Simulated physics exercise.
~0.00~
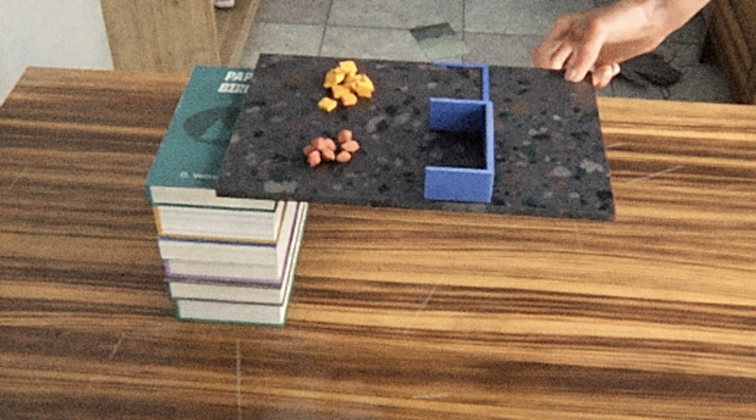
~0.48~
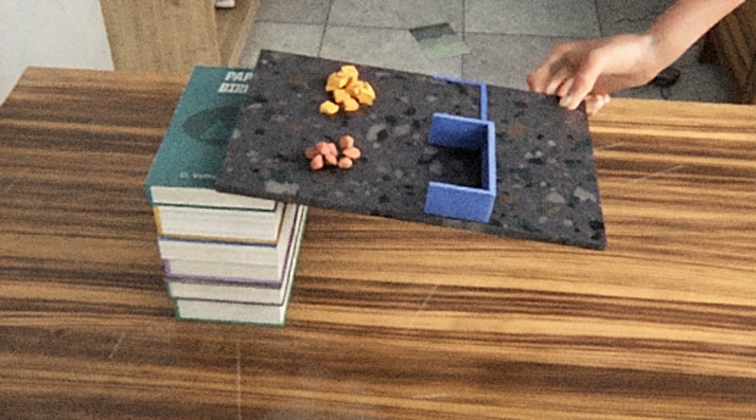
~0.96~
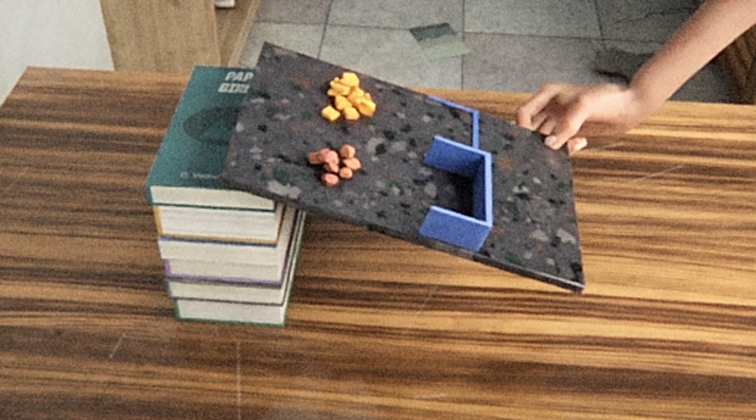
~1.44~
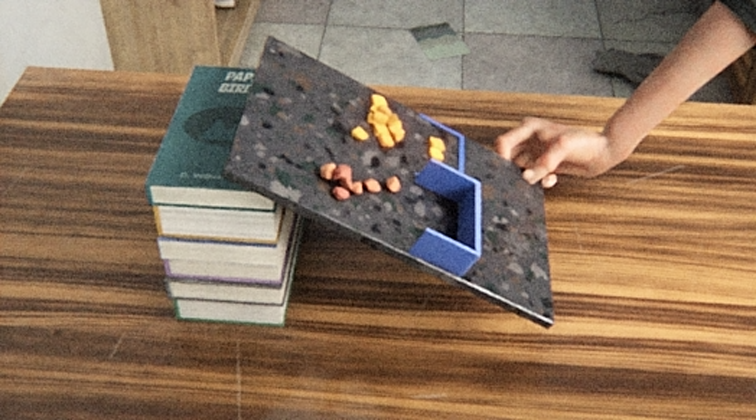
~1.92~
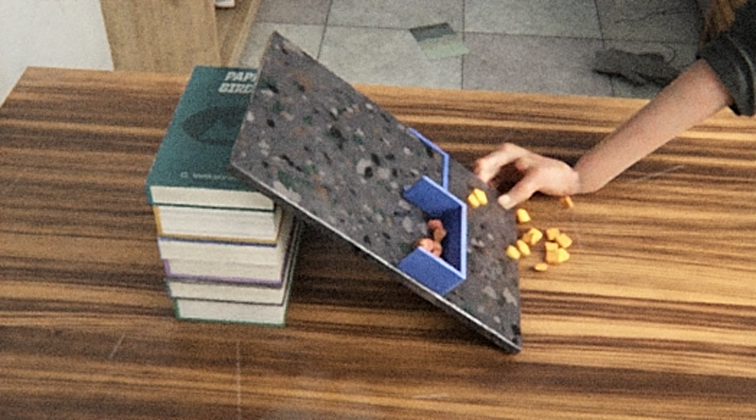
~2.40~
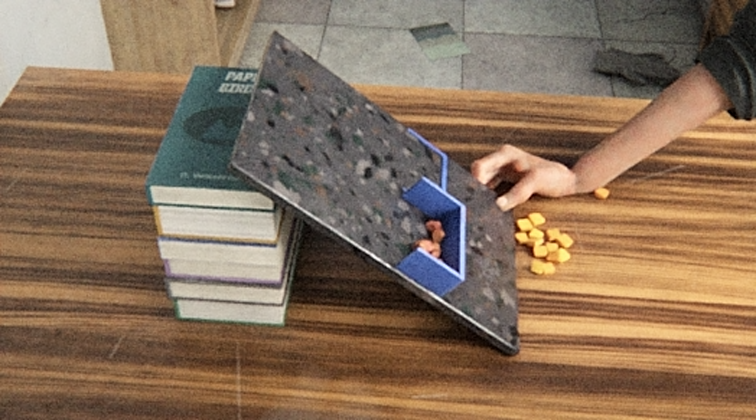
On a wooden table, a hand tilts a speckled board; red pieces stay caught, yellow ones spill.
